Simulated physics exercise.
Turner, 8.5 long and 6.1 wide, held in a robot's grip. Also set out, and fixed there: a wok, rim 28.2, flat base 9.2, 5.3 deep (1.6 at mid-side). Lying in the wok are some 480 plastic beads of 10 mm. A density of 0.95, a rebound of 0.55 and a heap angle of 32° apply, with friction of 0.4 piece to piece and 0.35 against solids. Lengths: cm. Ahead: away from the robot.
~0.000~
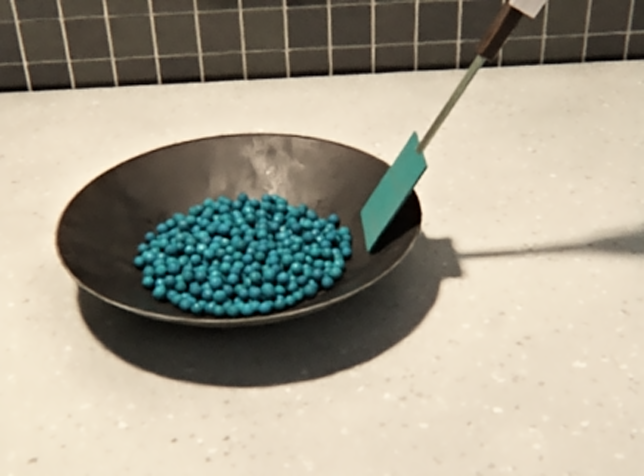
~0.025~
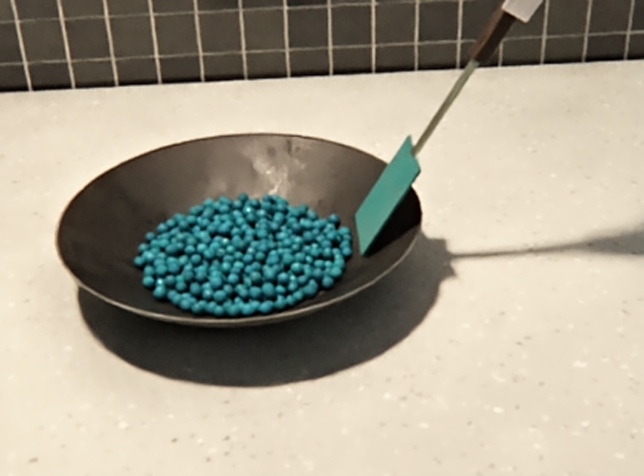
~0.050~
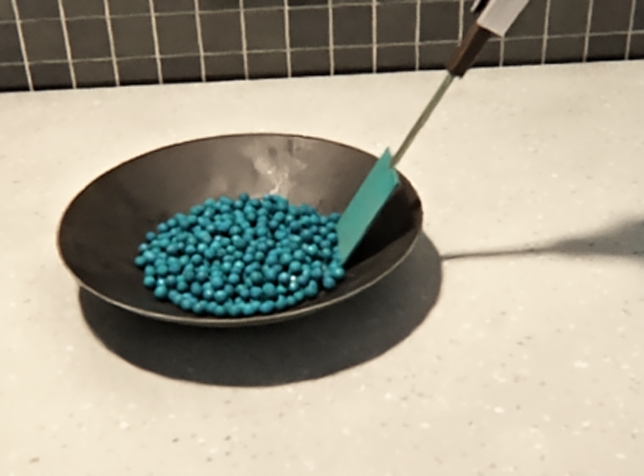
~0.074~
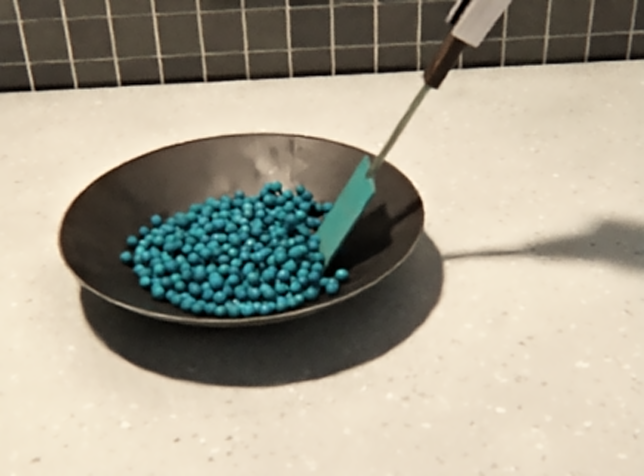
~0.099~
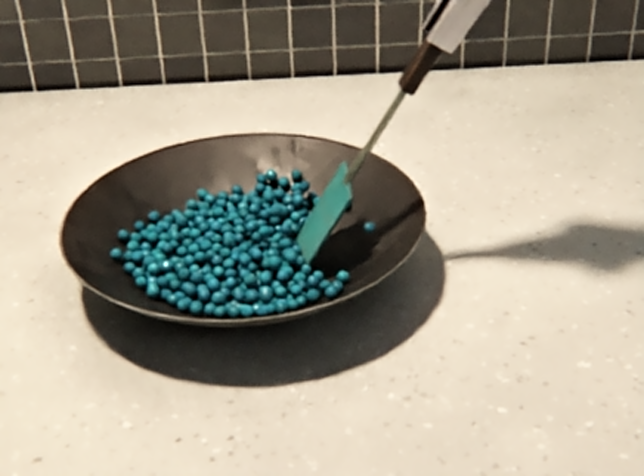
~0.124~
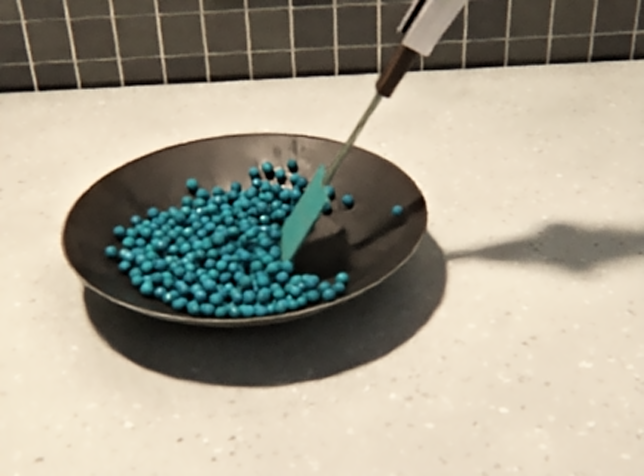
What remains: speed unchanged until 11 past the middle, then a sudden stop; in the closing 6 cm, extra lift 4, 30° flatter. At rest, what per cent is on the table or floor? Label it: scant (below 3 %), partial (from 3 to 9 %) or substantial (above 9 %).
Substantial (above 9 %).
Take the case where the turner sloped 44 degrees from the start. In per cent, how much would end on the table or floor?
Estimate: Approx. 15 %.
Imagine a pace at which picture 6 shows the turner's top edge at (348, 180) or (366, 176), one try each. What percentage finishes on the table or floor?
Some 10 and 5 per cent.
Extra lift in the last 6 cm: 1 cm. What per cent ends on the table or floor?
25 per cent.
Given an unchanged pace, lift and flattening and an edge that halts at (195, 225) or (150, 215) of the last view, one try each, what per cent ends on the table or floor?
Roughly 0 and 5 per cent.
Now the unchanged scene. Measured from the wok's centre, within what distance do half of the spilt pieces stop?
About 32 cm.
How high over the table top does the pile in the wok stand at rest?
Roughly 5.0 centimetres.
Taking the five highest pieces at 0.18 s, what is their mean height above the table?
Somewhere around 5 centimetres high.
After 0.18 s, sloping 59°, highest piece 6 above the table; 480 in the wok, 1 on the blade or in flight.
After 0.24 s, sloping 48°, highest piece 6 above the table; 480 in the wok, 1 on the table or floor.
After 0.47 s, sloping 29°, highest piece 10 above the table; 399 in the wok, 53 on the table or floor, 29 on the blade or in flight.
After 1.52 s, sloping 29°, highest piece 6 above the table; 399 in the wok, 82 on the table or floor.
At rest, 399 in the wok, 82 on the table or floor. That is 17 % on the table or floor.
